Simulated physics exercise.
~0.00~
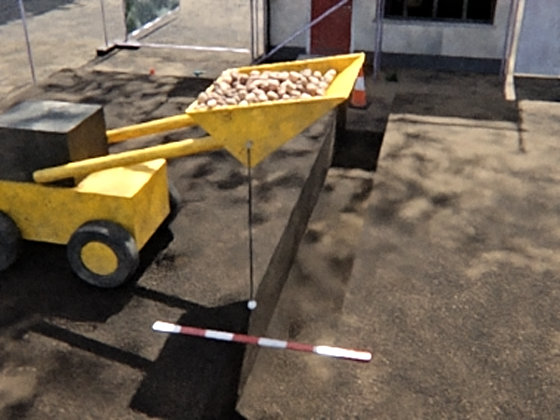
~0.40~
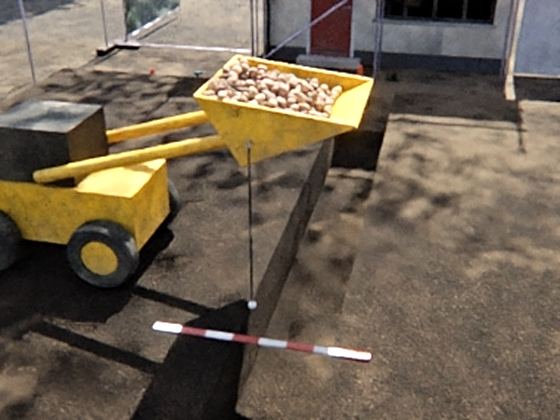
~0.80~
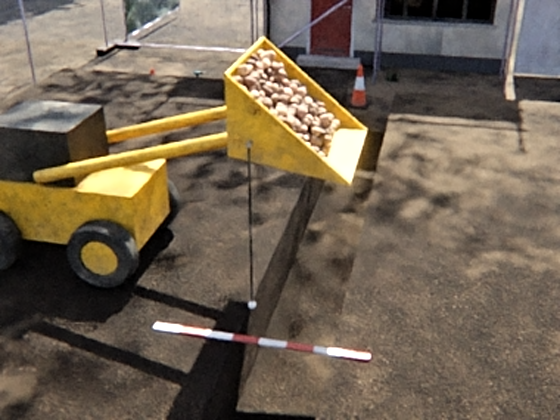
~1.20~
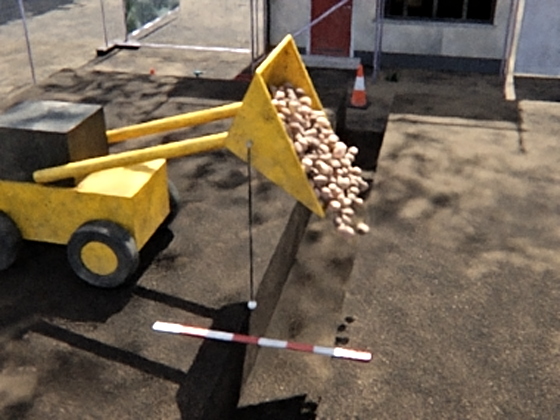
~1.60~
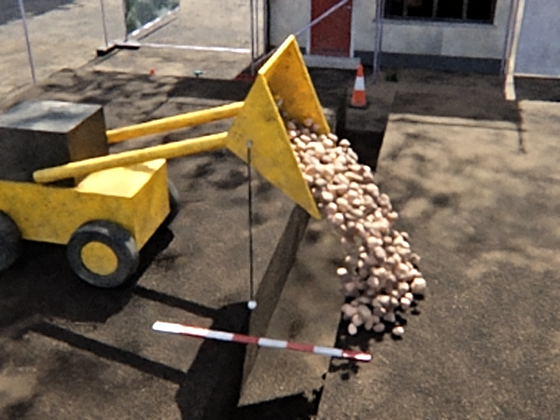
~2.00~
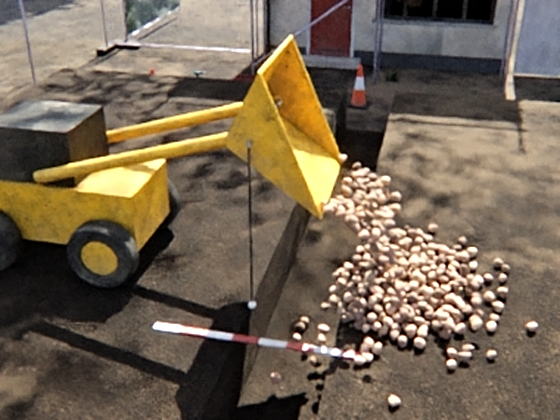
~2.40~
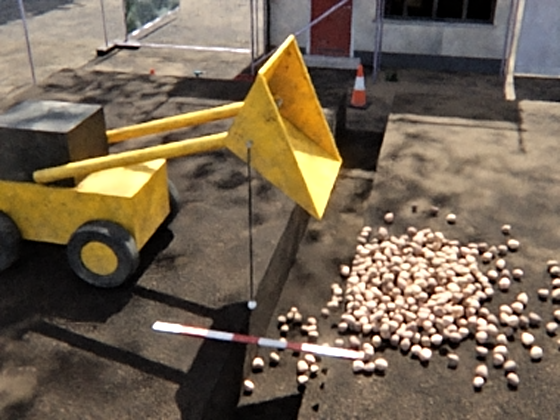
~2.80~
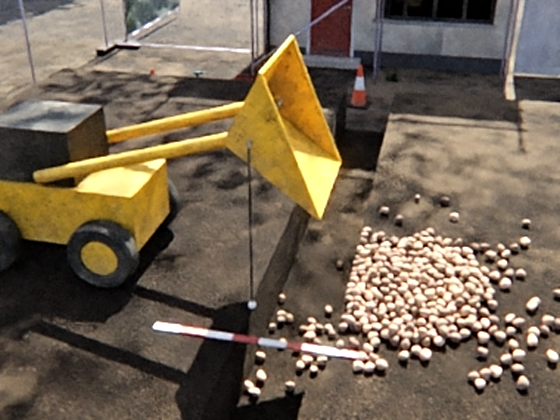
The clip shows a yellow loader tipping its raised bucket of rounded cobbles forward until they pour out to the right, tumble across the ground beyond a trench and spread beside a red and white rod, leaving the bucket empty and tilted as the stones settle in a broad heap.
